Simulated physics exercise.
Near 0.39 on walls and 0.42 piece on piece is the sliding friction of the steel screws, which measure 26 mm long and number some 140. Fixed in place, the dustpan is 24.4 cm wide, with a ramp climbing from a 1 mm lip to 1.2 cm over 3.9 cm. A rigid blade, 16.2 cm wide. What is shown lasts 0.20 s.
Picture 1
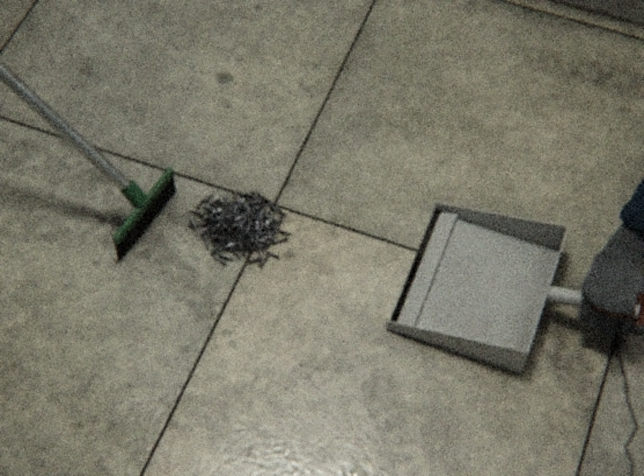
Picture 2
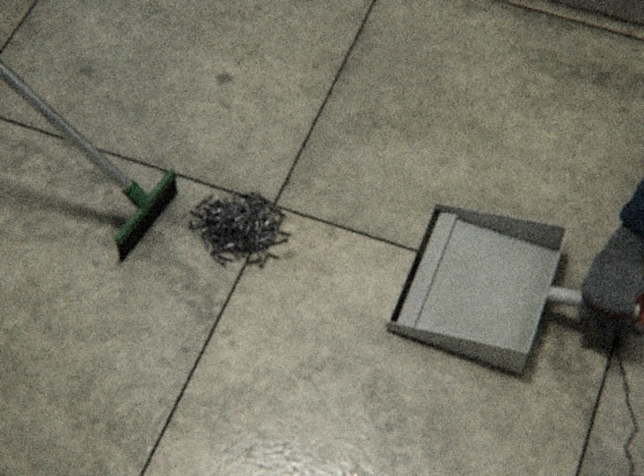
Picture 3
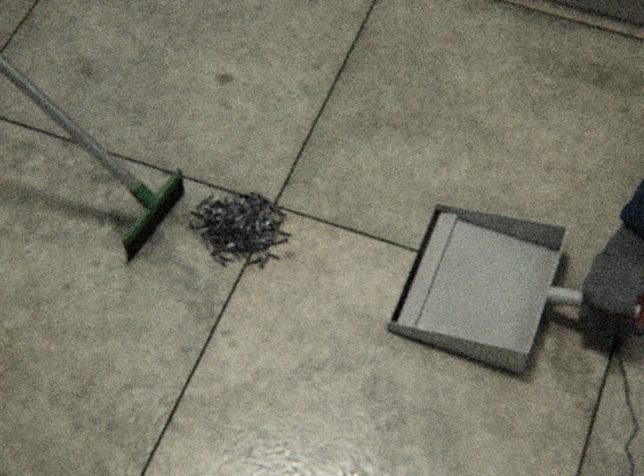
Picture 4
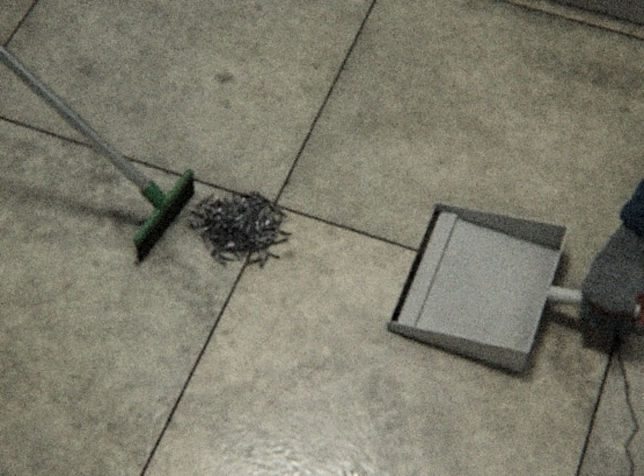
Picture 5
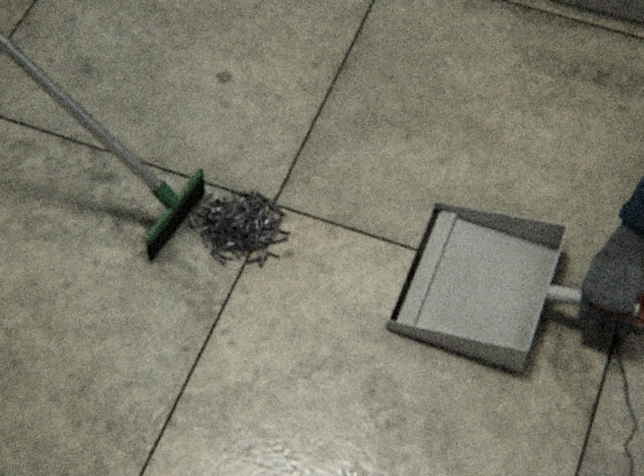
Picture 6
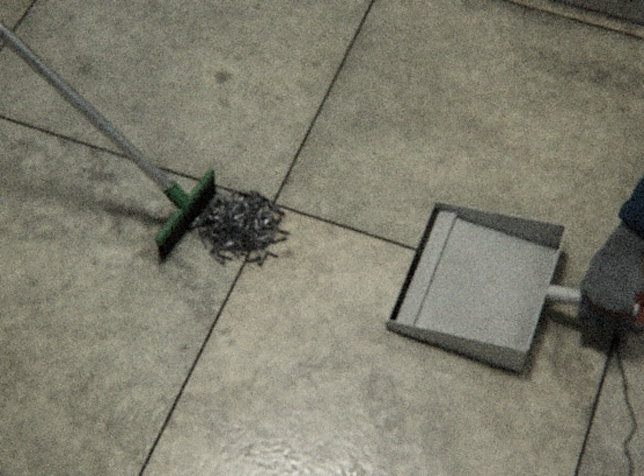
In the video, a green-headed broom or squeegee slides slowly right across a tiled floor and meets the left edge of a pile of small dark pieces, while a gloved hand holds a gray dustpan at right.
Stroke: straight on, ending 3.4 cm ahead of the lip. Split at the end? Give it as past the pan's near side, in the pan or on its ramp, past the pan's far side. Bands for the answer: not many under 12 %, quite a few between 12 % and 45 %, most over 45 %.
Near side: Not many; pan: Not many; far side: Not many.
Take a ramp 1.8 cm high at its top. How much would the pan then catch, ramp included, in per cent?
About 5 %.
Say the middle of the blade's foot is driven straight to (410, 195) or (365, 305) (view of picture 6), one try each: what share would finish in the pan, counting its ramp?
About 0 % and 10 %.
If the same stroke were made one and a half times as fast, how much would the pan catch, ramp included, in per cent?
Then around 20 per cent.
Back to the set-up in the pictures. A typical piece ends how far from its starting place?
28 cm or so.
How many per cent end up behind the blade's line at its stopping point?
Roughly 25 in a hundred.
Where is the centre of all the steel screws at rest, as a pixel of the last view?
Somewhere near (398, 254) in the last picture.
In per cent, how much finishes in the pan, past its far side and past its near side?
Near: 0; pan: 5; far: 0 (percent).
Then, 0.35 s after the last picture, middle of the blade 22 cm from the lip; 0 % over the lip, far side 0 %, near side 0 %.
Then, 0.58 s after the last picture, middle of the blade 11 cm from the lip; 0 % over the lip, far side 0 %, near side 0 %.
Then, 0.93 s after the last picture, middle of the blade 5 cm from the lip; 5 % over the lip, far side 0 %, near side 0 %.
In the end, near side 0 %, pan 5 %, far side 0 %, in front of the lip or behind the blade 90 %.
